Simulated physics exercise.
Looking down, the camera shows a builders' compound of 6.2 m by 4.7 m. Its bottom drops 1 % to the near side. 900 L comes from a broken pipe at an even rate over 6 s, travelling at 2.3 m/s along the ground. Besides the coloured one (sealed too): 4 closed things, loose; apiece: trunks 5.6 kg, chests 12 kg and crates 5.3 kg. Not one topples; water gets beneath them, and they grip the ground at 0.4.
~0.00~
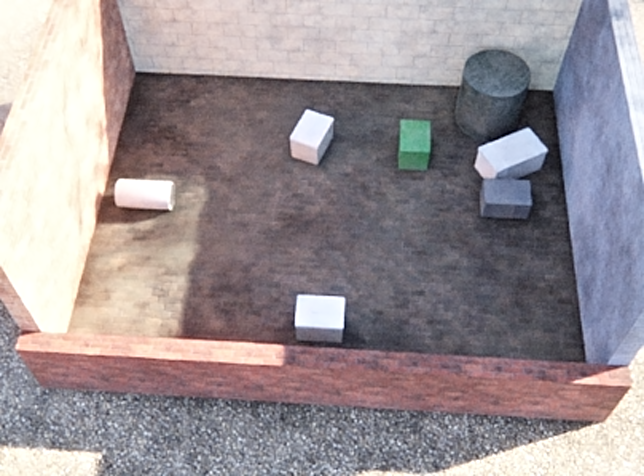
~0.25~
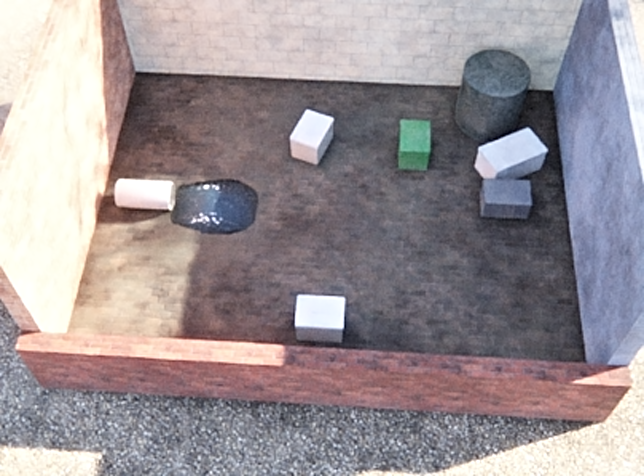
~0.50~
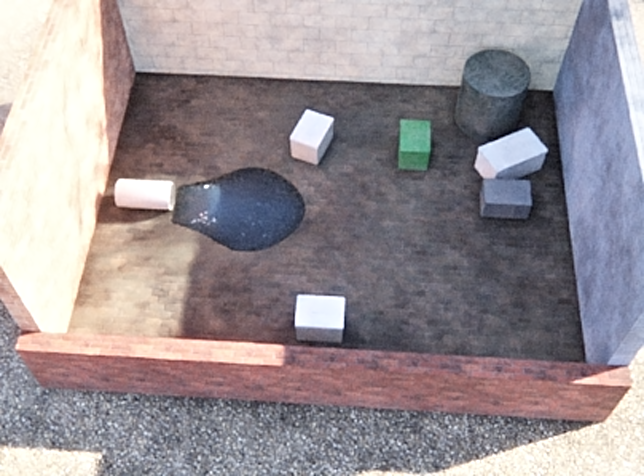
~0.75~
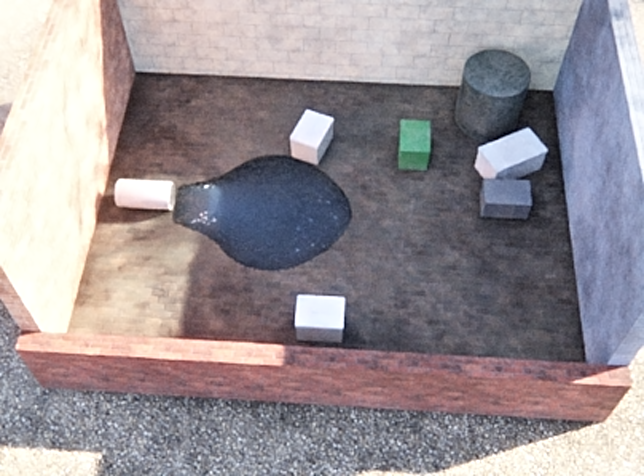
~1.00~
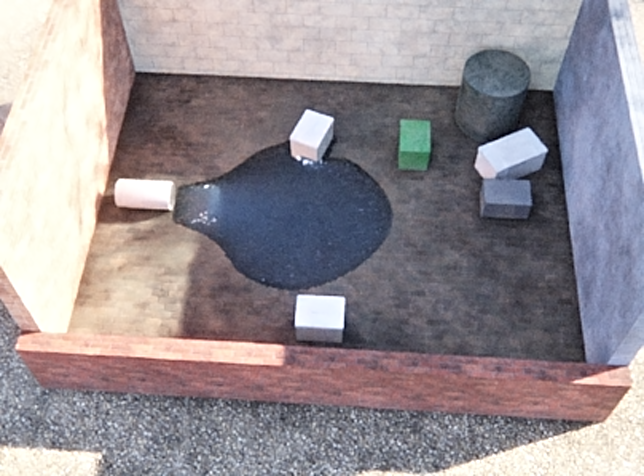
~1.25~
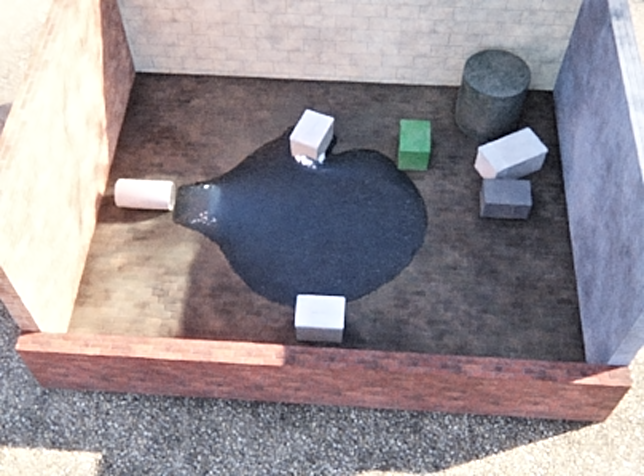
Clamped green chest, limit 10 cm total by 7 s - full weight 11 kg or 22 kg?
It is going to need the bigger pick.
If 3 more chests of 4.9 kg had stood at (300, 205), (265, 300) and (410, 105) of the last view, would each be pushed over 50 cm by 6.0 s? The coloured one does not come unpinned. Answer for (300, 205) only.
Answer: More.
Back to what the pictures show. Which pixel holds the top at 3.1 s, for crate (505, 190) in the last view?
Near (542, 204).
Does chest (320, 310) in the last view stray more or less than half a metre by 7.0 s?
Result: Stays within.
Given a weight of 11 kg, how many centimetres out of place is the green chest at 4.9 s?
I'd put it at roughly 80 cm.
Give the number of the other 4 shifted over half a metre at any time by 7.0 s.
Count: 2.
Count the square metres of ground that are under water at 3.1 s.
16 m2.
After 1.8 s the green chest would be 0 cm from its start with 11 kg and 0 cm from its start with 22 kg; 3 cm of water round it then.
After 3.1 s the green chest would be 22 cm from its start with 11 kg and 0 cm from its start with 22 kg; 4 cm of water round it then.
After 4.9 s the green chest would be 72 cm from its start with 11 kg and 0 cm from its start with 22 kg; 4 cm of water round it then.
After 7.0 s the green chest would be 75 cm from its start with 11 kg and 1 cm from its start with 22 kg; 6 cm of water round it then.
